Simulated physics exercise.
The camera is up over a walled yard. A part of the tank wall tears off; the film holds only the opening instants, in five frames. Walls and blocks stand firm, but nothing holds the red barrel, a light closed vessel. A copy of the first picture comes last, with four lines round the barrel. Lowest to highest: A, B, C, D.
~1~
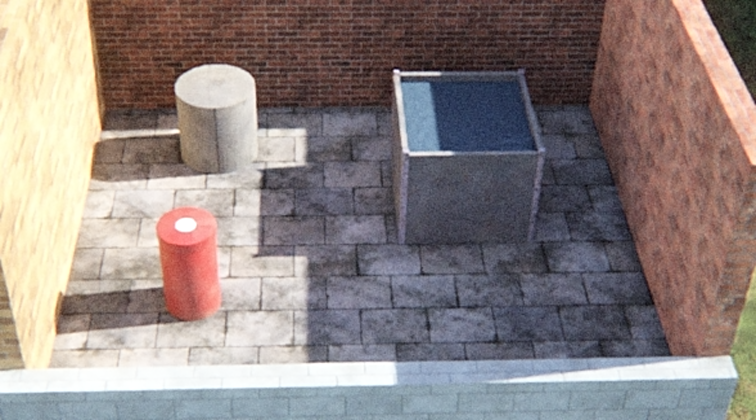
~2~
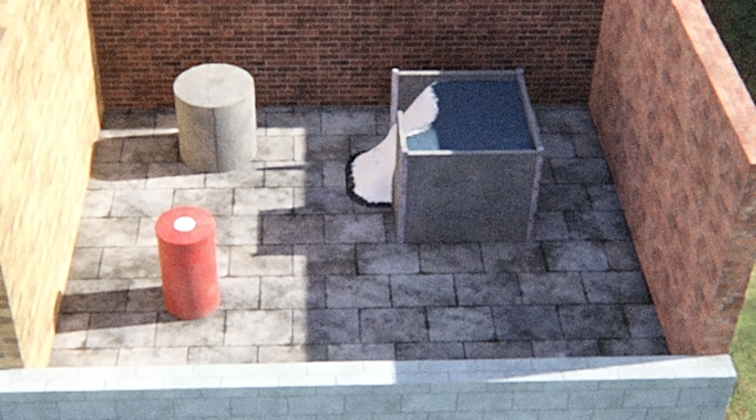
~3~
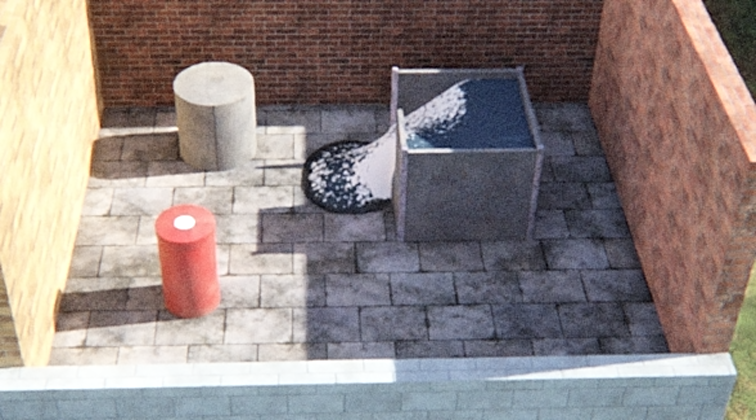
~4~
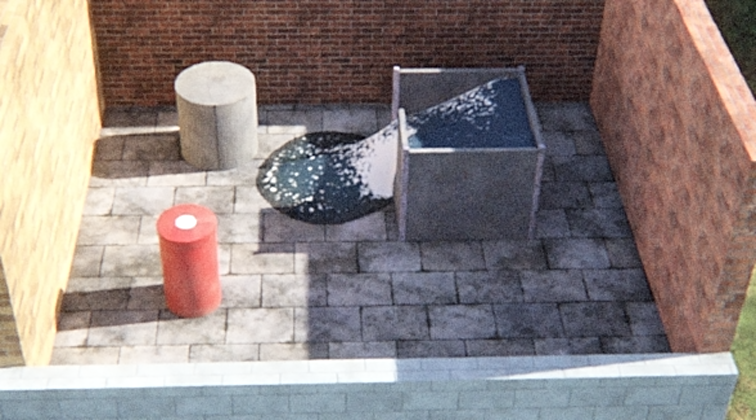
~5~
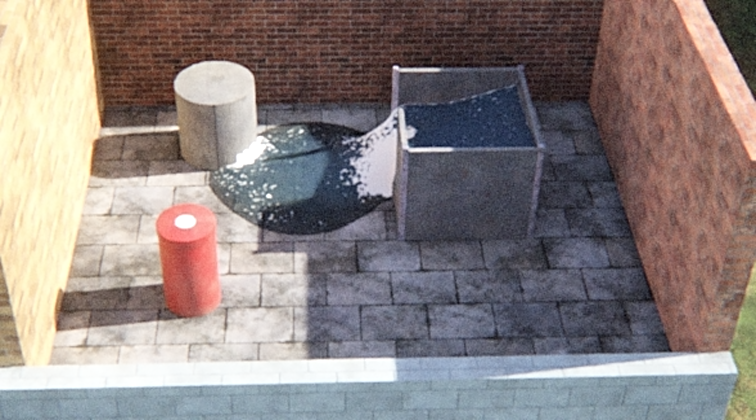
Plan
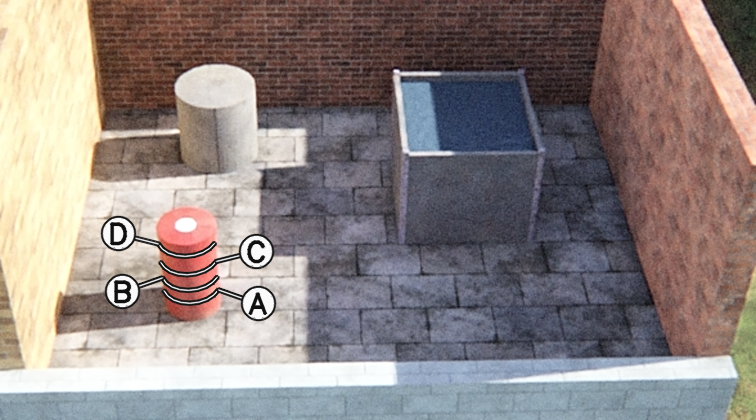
Water pouring from the left side of a square grey tank and spreading leftward across a walled, paved yard near a red barrel.
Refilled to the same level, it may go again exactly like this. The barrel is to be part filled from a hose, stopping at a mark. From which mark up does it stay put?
The limit is A.
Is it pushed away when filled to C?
No, that is safe.
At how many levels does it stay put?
All of the four.
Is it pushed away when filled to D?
No, that is safe.
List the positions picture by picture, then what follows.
Lid of the red barrel at (186, 226); tank full, its middle at (465, 118), in the first frame.
In the second frame, 2 % of the ground under water, its edge towards the barrel at (362, 192).
In the third frame, 4 % of the ground under water, its edge towards the barrel at (317, 198).
In the fourth frame, 7 % of the ground under water, its edge towards the barrel at (285, 205).
Lid of the red barrel at (185, 222); 11 % of the ground under water, its edge towards the barrel at (258, 218), in the fifth frame.
In white, A at (189, 303); B at (188, 290); C at (187, 274); D at (185, 256); from the bottom up A, B, C, D.
For line A, it does not move.
For line B, it does not move.
For line C, it does not move.
For line D, it does not move.
